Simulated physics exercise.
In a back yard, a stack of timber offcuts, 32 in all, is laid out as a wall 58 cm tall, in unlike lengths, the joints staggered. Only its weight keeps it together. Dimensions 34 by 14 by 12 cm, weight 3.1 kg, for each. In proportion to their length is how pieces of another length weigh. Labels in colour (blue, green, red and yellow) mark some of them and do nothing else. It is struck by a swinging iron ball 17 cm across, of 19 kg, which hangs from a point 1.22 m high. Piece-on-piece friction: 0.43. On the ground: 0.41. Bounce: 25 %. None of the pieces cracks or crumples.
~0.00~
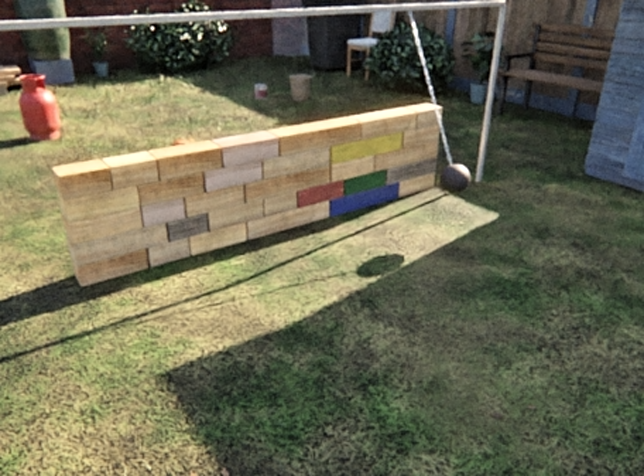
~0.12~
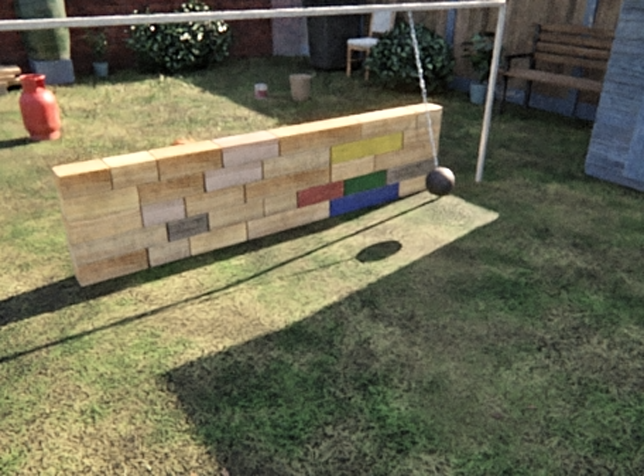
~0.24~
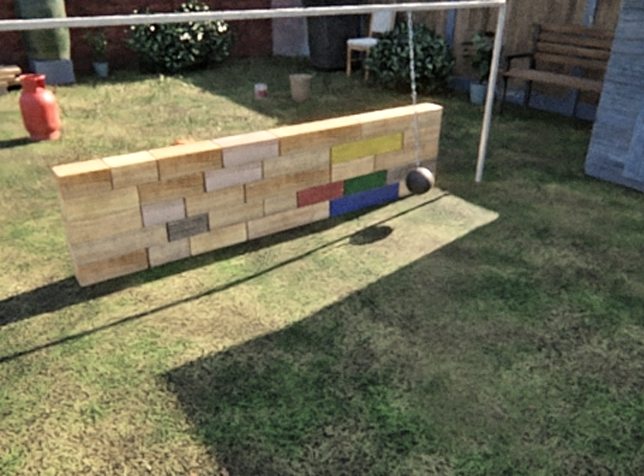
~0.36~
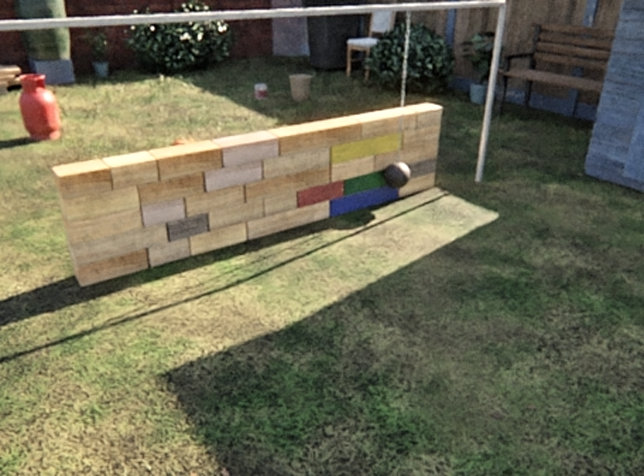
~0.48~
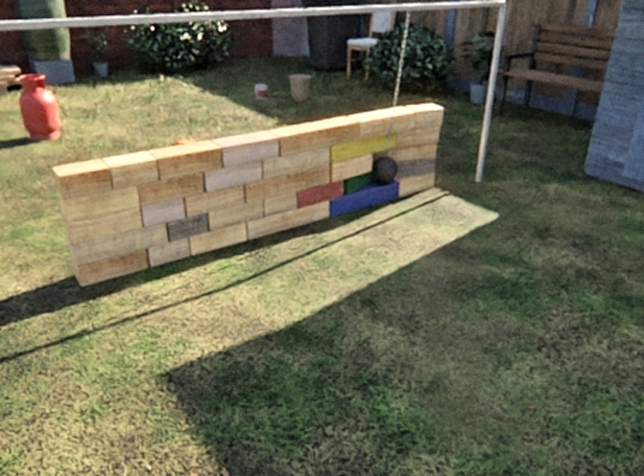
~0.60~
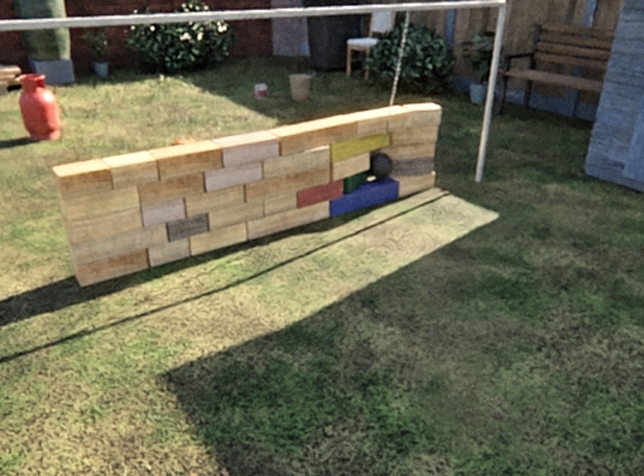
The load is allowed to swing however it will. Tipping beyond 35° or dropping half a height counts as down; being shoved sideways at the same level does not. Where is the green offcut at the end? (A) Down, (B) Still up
Option A: Down.
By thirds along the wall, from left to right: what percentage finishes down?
Going left to right, I get 0, 10 and 80 percent.
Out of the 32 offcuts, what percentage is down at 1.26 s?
30 %.
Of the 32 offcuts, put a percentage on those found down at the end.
The share is about 30 in a hundred.
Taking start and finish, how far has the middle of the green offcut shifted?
I'd put it at near 26 cm.
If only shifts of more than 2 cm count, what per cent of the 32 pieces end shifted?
It is 30 per cent.
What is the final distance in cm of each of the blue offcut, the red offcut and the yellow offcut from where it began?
Here blue ends up 0 centimetres away, red 0 centimetres and yellow 70 centimetres.
By 1.00 s, line 6° past plumb; none of the 32 offcuts down, 9 disturbed; green offcut tilted 20°; yellow offcut tilted 20°.
By 1.26 s, line 2° before plumb; 9 of the 32 offcuts down; green offcut tilted 48°; yellow offcut tilted 50°, 16 cm lower.
By 1.56 s, line 10° before plumb; 9 of the 32 offcuts down; green offcut tilted 67°, 9 cm lower; yellow offcut on its side.
When it is over (2.3 s), line 3° past plumb; 9 of the 32 offcuts down; green offcut on its side; yellow offcut on its side; red offcut unmoved. In pixels of the last frame, middles, green offcut near (334, 184), yellow offcut near (309, 168).
